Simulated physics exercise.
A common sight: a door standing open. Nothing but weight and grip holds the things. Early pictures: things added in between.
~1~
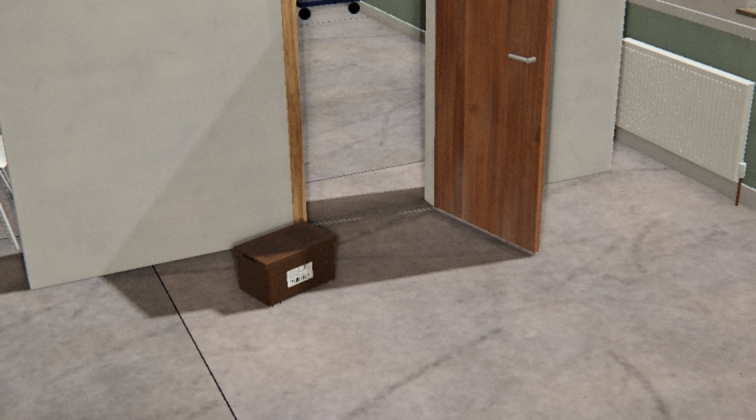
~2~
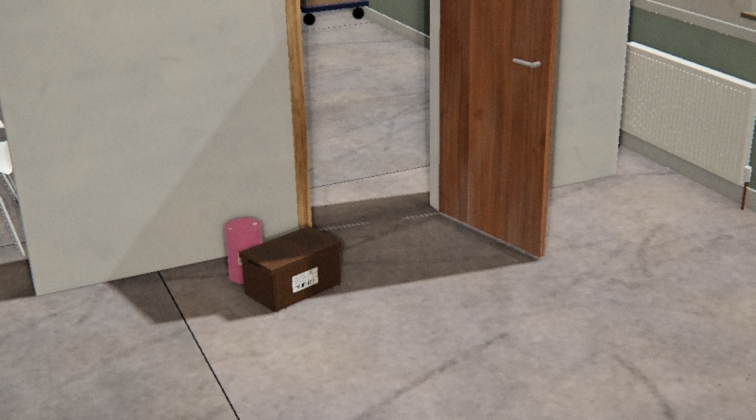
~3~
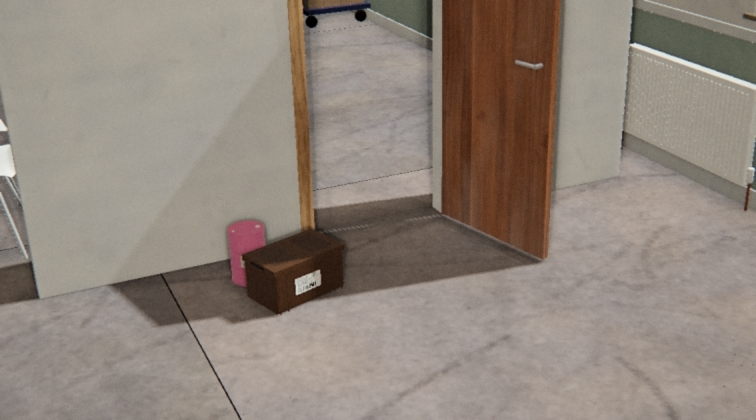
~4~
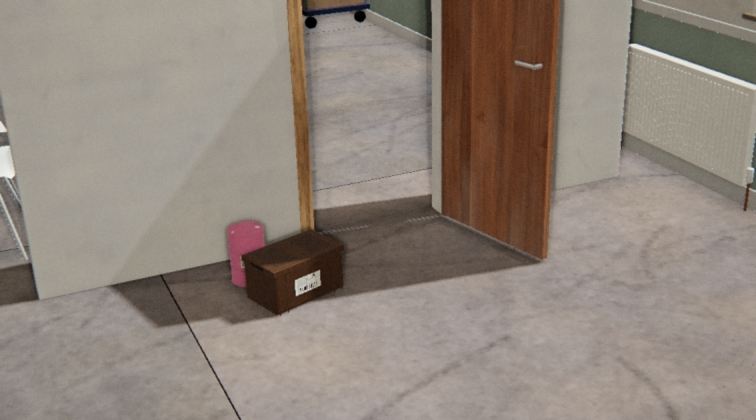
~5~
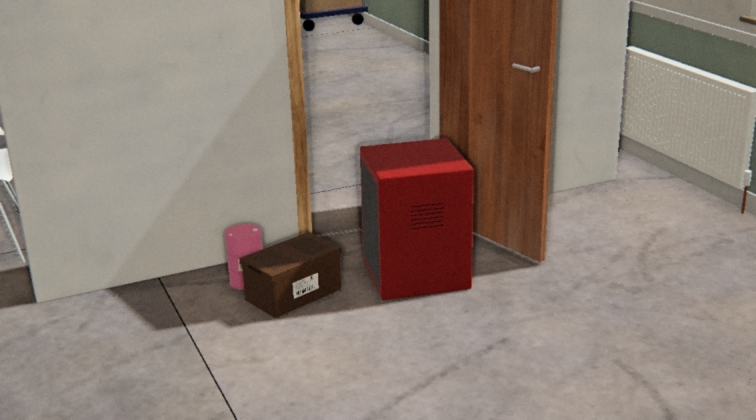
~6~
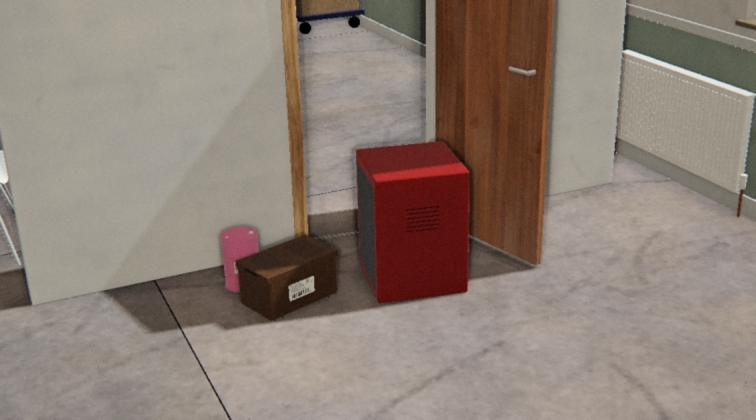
To begin with, a brown box sits on the floor beside a doorway, with the wooden door standing wide open. A pink canister then appears behind the box on its left, and later a red appliance appears in front of the doorway, while the door stays still.
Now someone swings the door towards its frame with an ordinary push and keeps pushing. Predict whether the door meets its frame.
The door is left open.
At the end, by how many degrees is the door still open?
Roughly 75 degrees open.
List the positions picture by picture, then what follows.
In the first frame, door wide open and still.
In the second frame, door wide open and still; pink canister (245, 251); brown tote (292, 269).
In the third frame, door wide open and still; pink canister (248, 253); brown tote (295, 271).
In the fourth frame, door wide open and still; pink canister (248, 254); brown tote (295, 272).
In the fifth frame, door wide open and still; pink canister (245, 257); brown tote (292, 274).
In the sixth frame, door wide open and still; red appliance (411, 220); pink canister (241, 260).
Then, 0.50 s on from there, door at 98°.
Then, 0.90 s on from there, door at 86°.
Then, 1.20 s on from there, door at 75°.
In the end, door at 73°; all 3 unmoved. At the end, from the last picture's camera, red appliance near (411, 220).
